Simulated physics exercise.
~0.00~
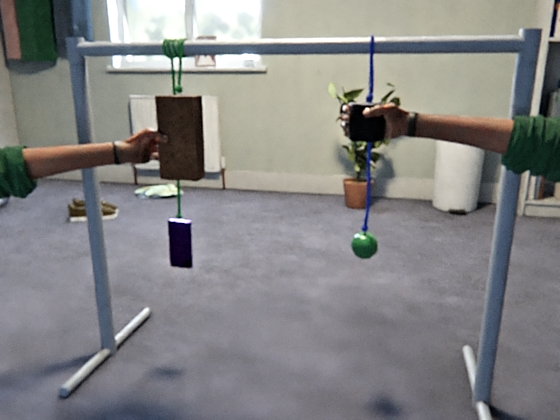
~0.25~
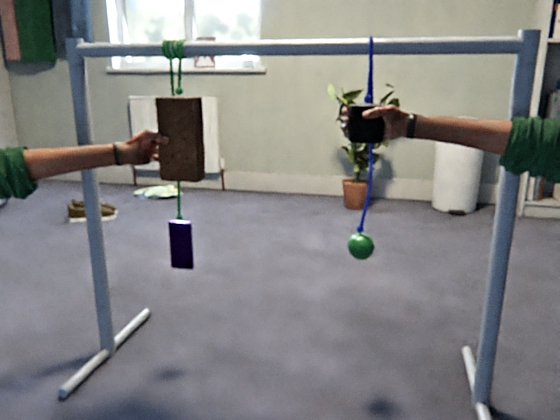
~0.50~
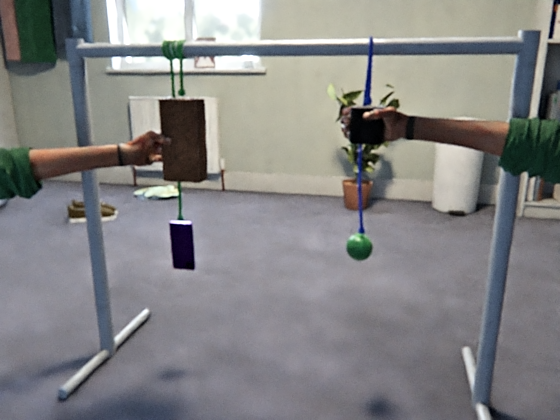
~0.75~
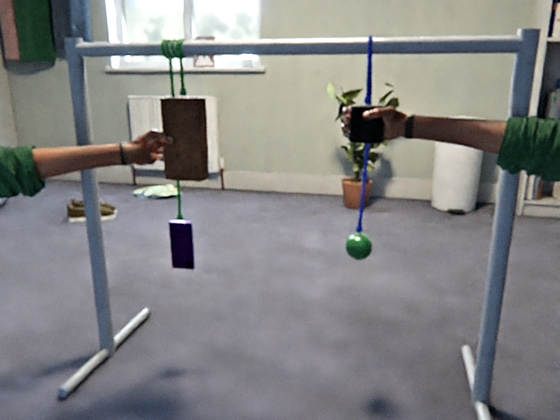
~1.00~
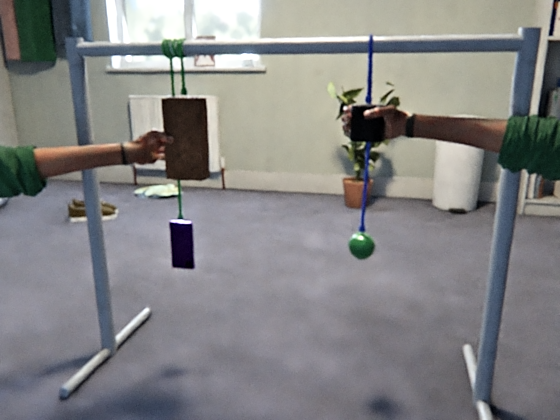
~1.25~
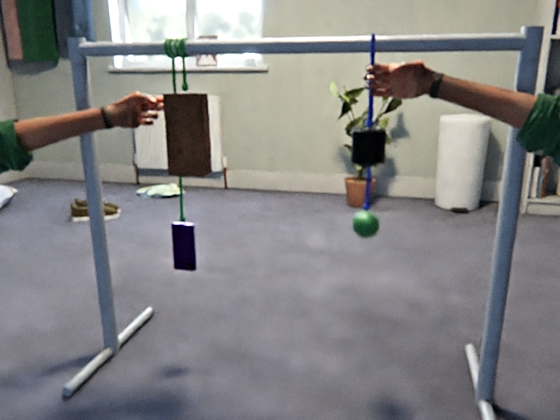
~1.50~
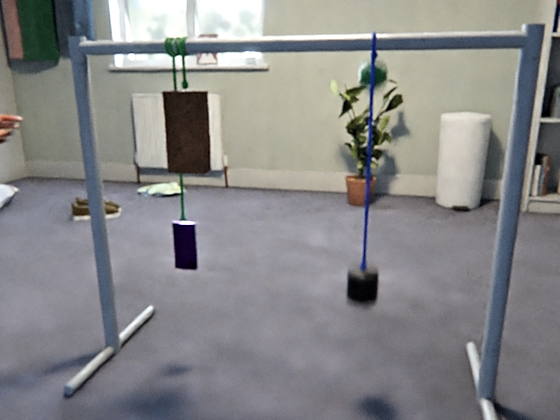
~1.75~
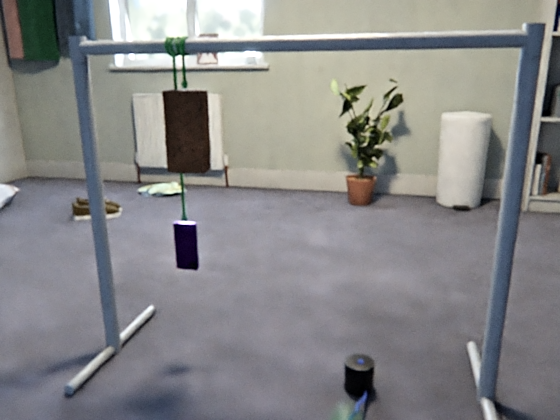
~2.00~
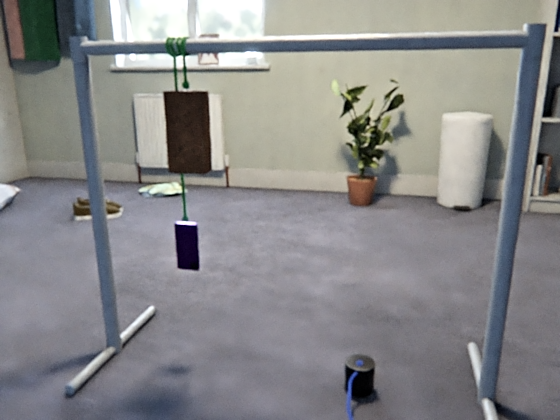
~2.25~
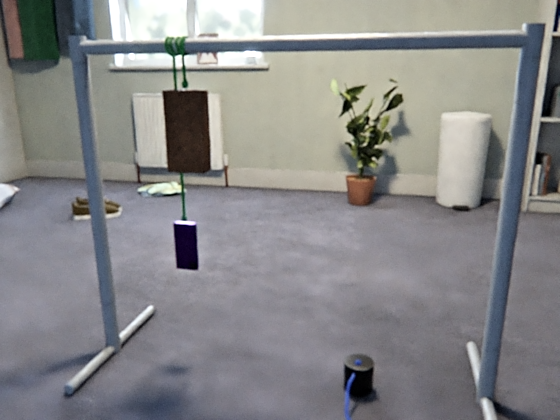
Two hands letting go of a brown brick and a black cylinder on cords, the brick staying hung, the cylinder dropping to the floor.
